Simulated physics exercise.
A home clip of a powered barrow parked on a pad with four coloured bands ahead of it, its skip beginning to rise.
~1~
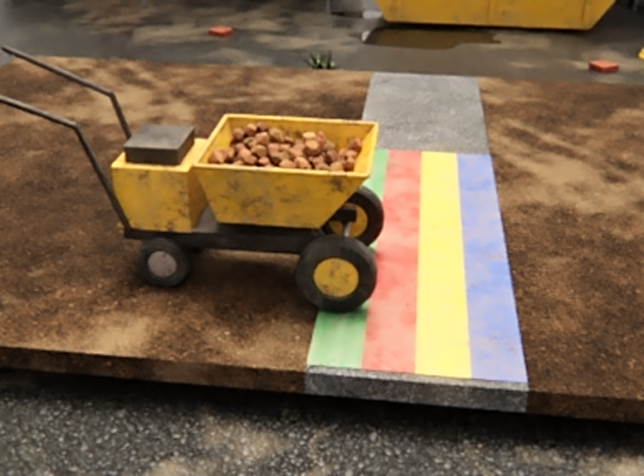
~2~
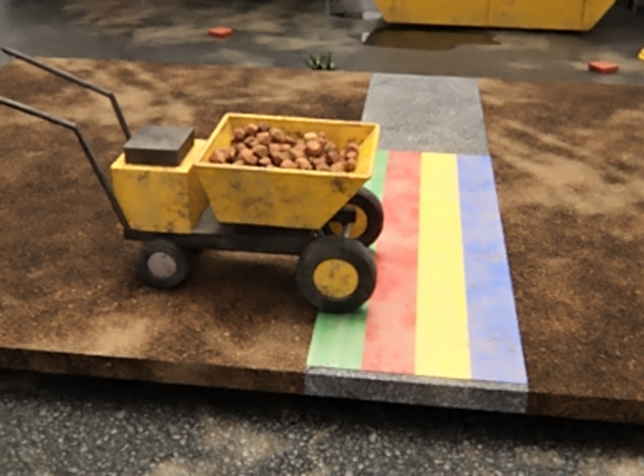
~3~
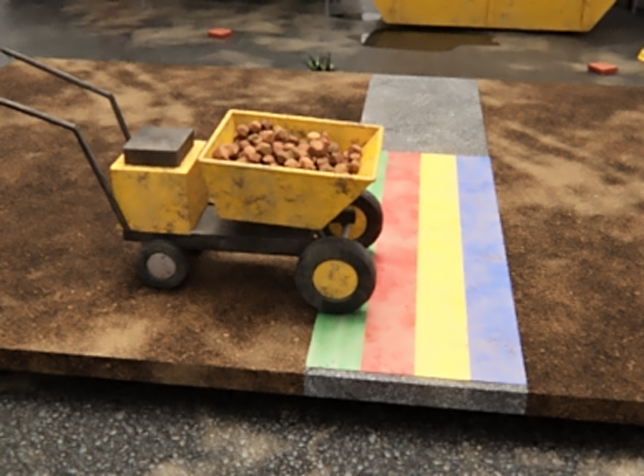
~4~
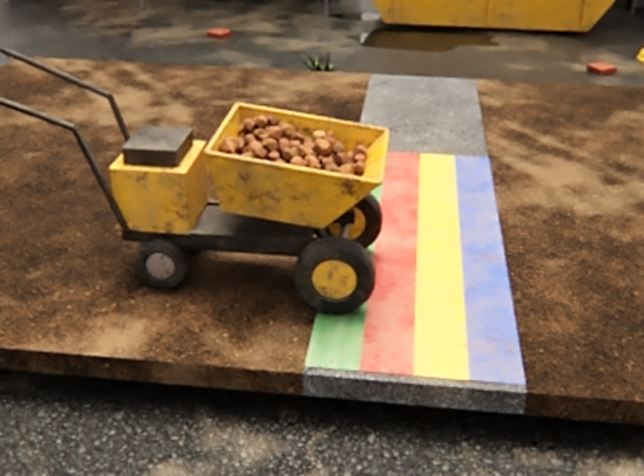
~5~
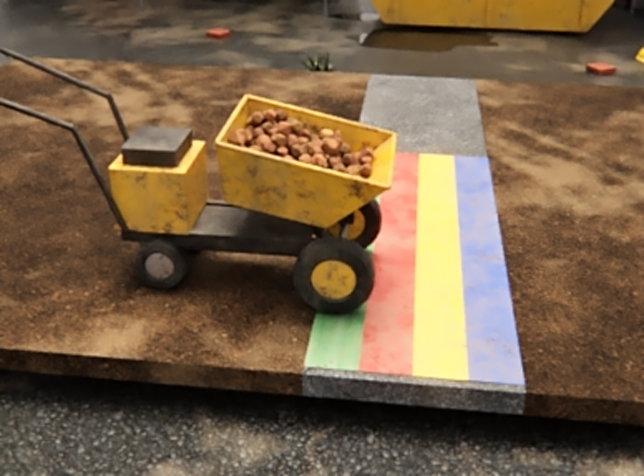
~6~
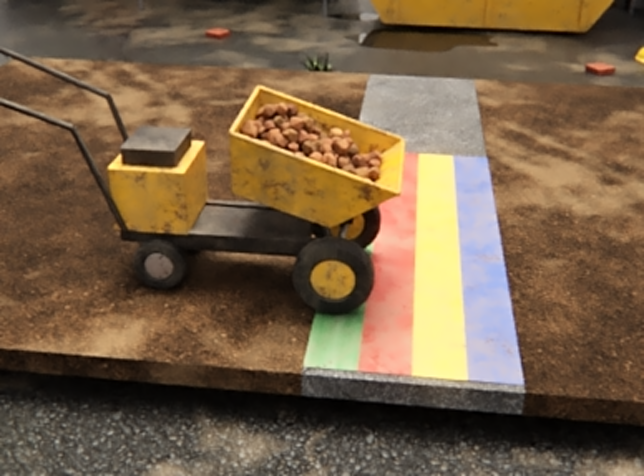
At first, a small yellow barrow loaded with brown clods stands on brown ground, its skip level beside green, red, yellow and blue bands. The skip then gradually tilts, its back rising and its front lip moving right and slightly down, until it is clearly slanted with the clods still inside.
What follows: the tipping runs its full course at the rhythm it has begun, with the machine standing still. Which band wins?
Most lies over the blue band.
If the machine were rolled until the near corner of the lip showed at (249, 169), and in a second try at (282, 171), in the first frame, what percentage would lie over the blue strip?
The first gives 10 %, the second 10 %.
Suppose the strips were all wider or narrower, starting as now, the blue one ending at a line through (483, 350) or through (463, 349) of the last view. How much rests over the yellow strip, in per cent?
About 0 and 0 per cent.
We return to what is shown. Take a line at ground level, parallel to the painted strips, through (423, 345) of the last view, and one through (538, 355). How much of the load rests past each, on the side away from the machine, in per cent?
Roughly 80 per cent, and 20 per cent.
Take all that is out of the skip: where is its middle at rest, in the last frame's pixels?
Around (491, 283).
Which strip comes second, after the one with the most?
The runner-up: The yellow one.
Soon after the last picture, skip tipped steeply; all in the skip.
A little later, skip tipped right over; most in the skip; a stray few over the yellow strip; about a quarter over the blue strip; a stray few falling; a stray few off the paint.
Later still, skip tipped right over; about a quarter in the skip; a small part over the yellow strip; about a third over the blue strip; about a quarter off the paint.
At rest, skip tipped right over; about a quarter in the skip; none over the green strip; none over the red strip; a small part over the yellow strip; about a third over the blue strip; about a quarter off the paint.
